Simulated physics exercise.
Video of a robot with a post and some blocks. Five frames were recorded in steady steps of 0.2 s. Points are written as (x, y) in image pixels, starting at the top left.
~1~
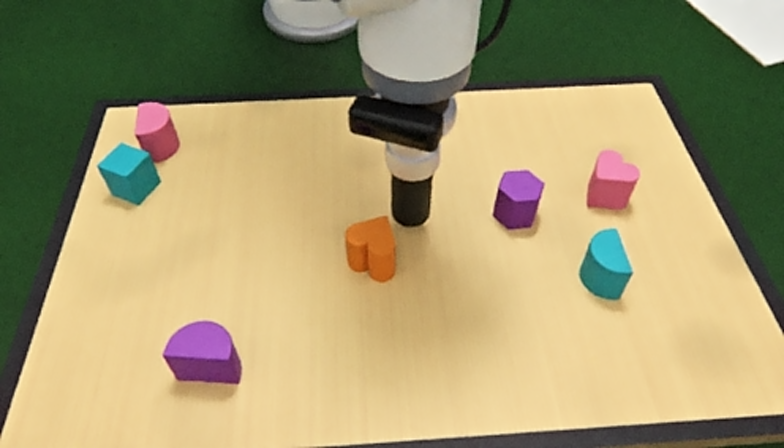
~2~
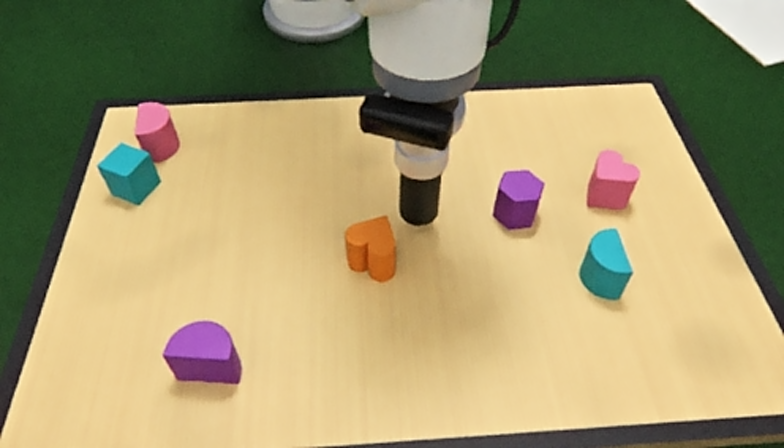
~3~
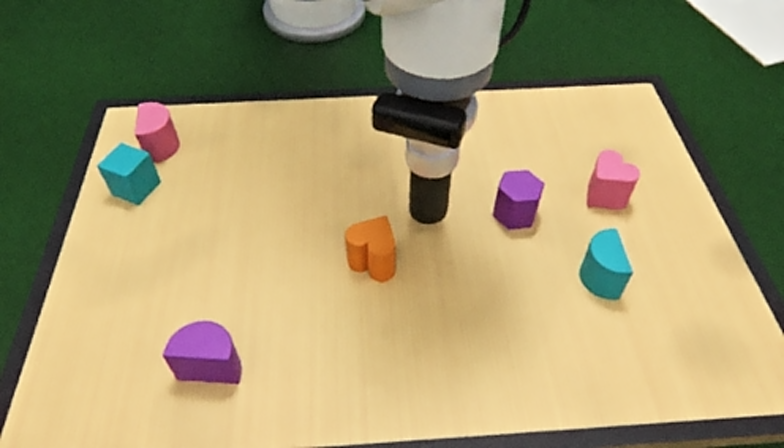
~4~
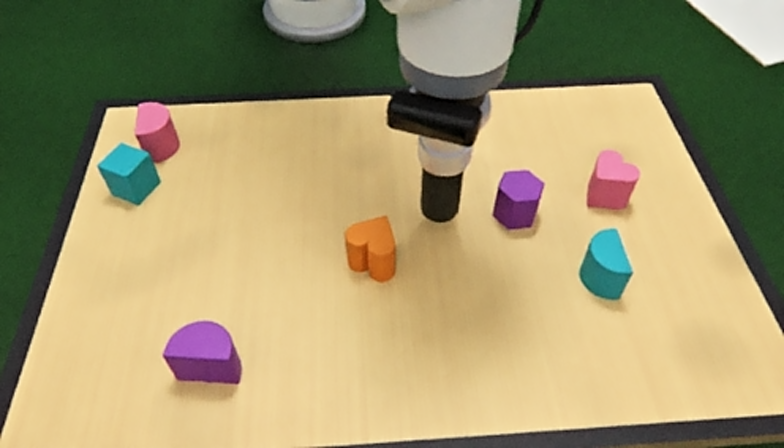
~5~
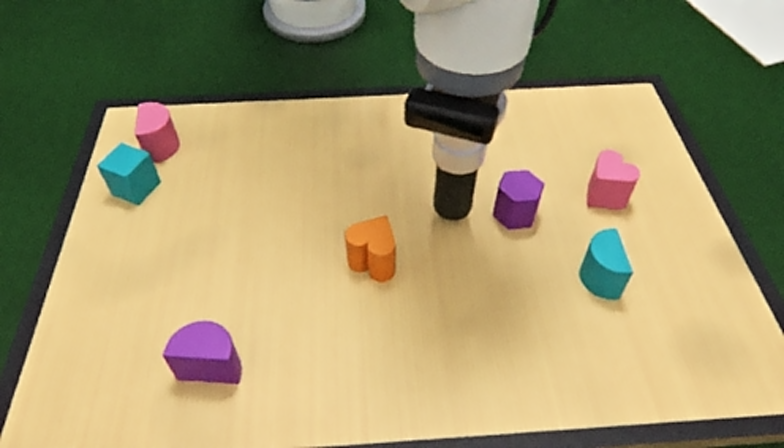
We see a robot arm with a dark post above a wooden board scattered with colourful blocks, the post beginning near an orange heart and moving slowly right toward a purple hexagon, while all the blocks stay still.
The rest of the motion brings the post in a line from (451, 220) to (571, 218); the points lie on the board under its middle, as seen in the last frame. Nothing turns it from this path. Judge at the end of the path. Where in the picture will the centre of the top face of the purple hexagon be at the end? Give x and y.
In the picture, that point is around (609, 171).
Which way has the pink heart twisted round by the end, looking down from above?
From overhead, the rotation is counterclockwise.
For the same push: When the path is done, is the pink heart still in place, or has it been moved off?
Here's my answer: The pink heart gets displaced.
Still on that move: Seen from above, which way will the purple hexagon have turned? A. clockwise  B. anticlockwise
My pick is B.
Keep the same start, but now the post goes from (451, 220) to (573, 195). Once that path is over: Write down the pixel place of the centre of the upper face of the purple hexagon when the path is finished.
At roughly (616, 189).
The first path, step by step. One third of the way, post (494, 207); purple hexagon (538, 183).
Two thirds of the way, post (534, 207); purple hexagon (575, 176), turned 25° anticlockwise.
At the end, post (575, 206); purple hexagon (609, 171), turned 45° anticlockwise; turquoise half-round block not moved; pink heart (638, 157), turned 40° anticlockwise.
